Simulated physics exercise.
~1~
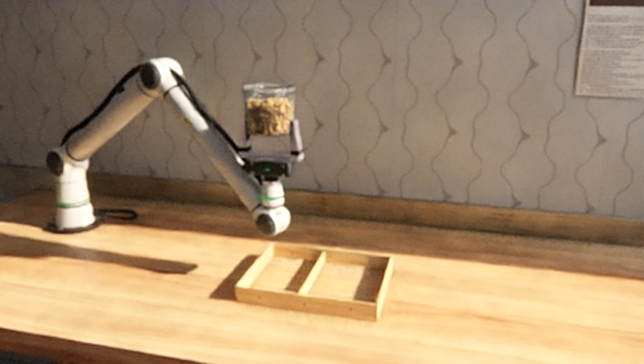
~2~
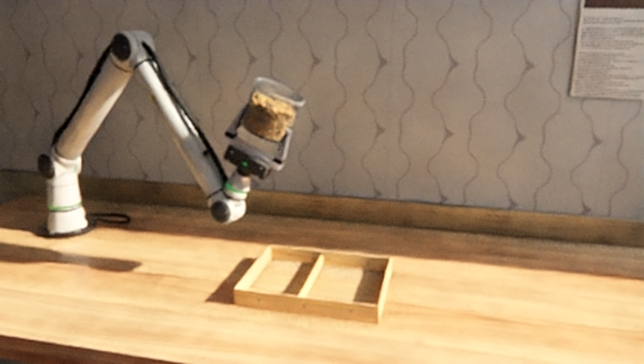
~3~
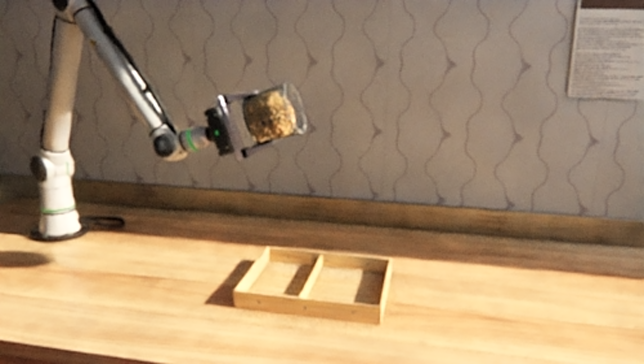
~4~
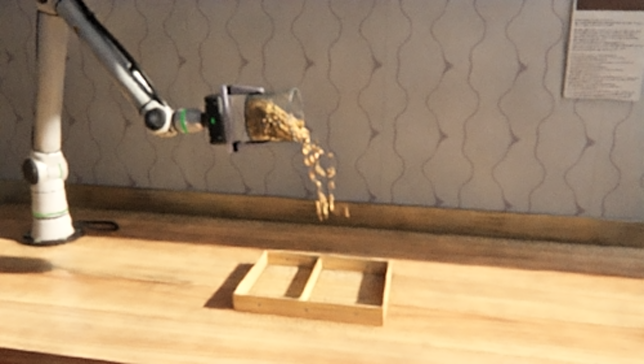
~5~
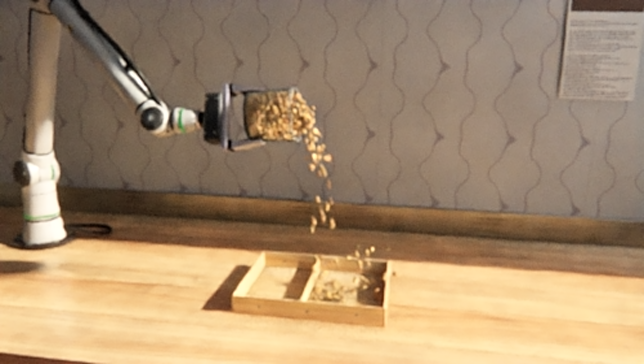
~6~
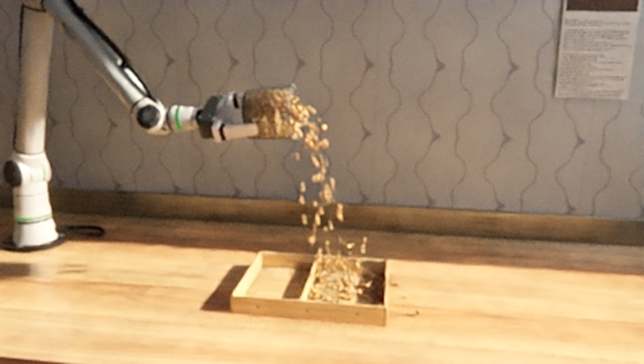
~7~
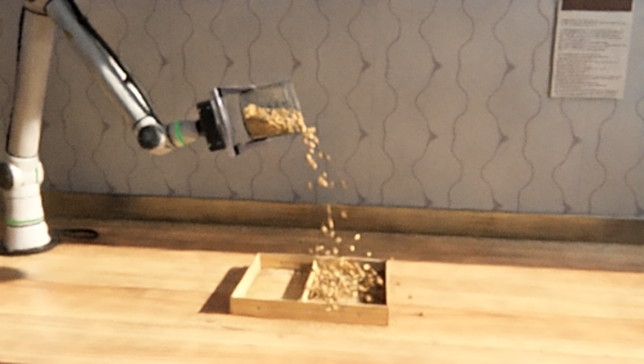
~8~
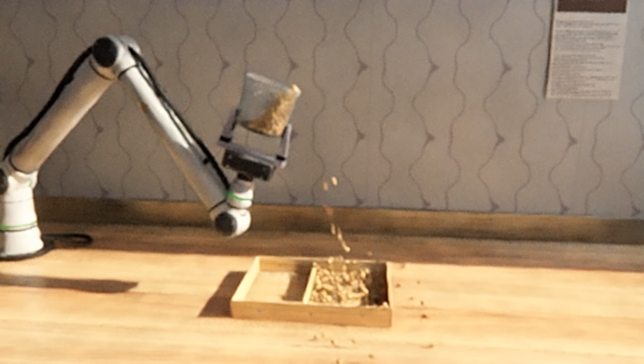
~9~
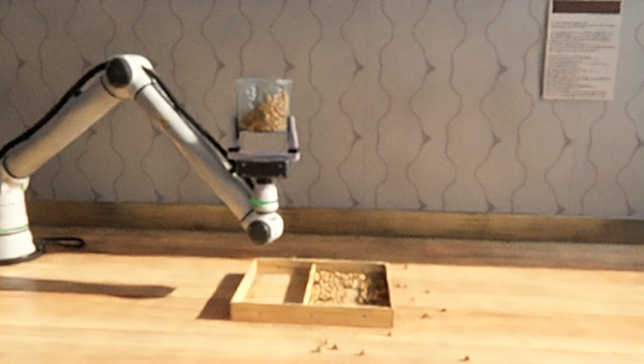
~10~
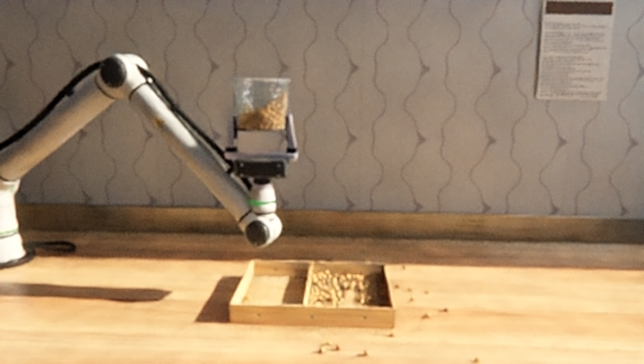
A white robot arm with black joints, seen from the side at the left of a sunlit wooden table against a grey patterned wall, holds a clear cup of tan chickpeas upright. A shallow wooden tray divided in two rests below and to the right. The arm draws back and tips the cup onto its side, and chickpeas stream down into the tray's right part while the cup rolls. Some bounce out onto the table. The arm then stands the cup upright again, still about half full, with the right part covered, the left nearly empty and stray chickpeas scattered around.
